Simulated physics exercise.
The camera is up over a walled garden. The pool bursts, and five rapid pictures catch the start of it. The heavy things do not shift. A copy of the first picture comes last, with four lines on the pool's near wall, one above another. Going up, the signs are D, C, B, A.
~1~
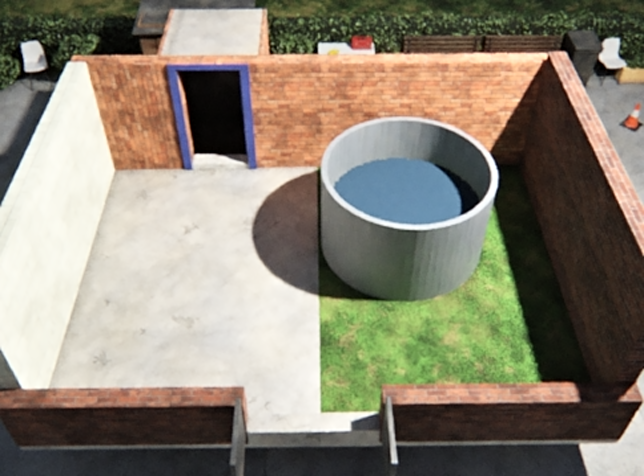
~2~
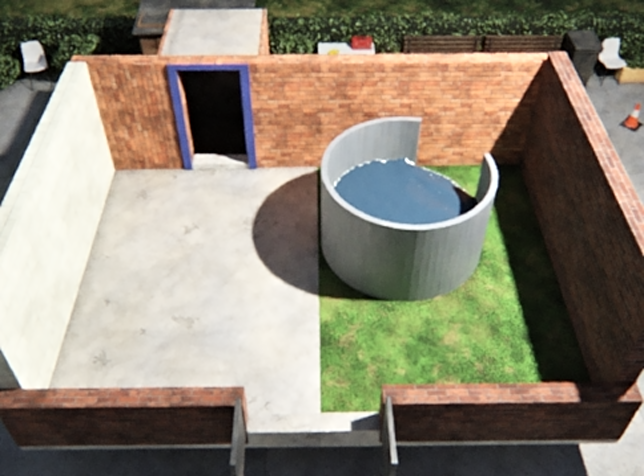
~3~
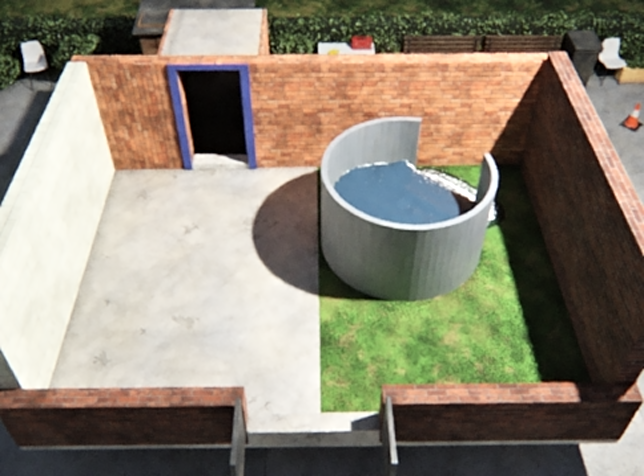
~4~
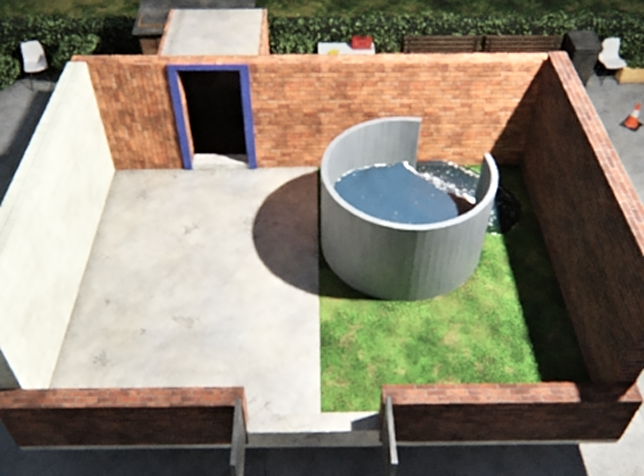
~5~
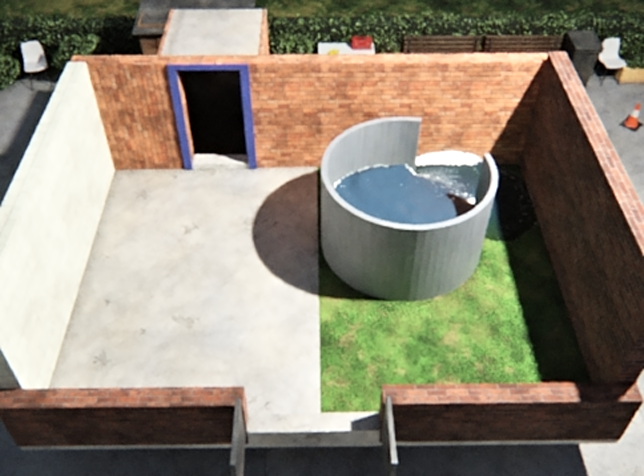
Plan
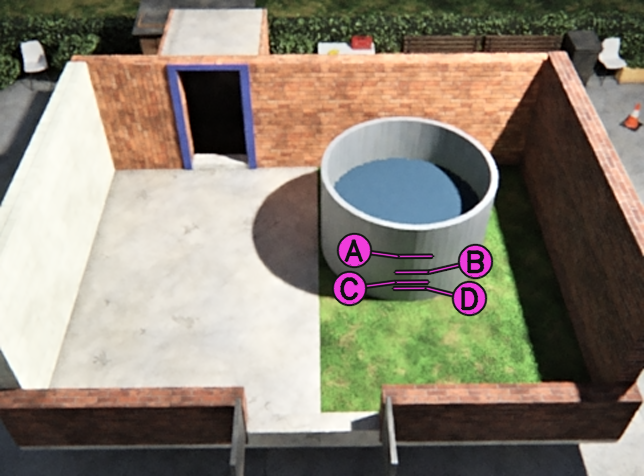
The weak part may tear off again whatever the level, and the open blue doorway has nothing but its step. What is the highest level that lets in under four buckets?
The answer is level A.
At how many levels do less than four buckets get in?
All of them.
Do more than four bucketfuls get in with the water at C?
No.
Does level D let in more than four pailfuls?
No.
On the marked copy, A at (414, 256); B at (412, 272); C at (411, 282); D at (410, 288); from the bottom up D, C, B, A.
With A, a splash gets over, under a bucket.
With B, nothing gets over.
With C, nothing gets over.
With D, nothing gets over.
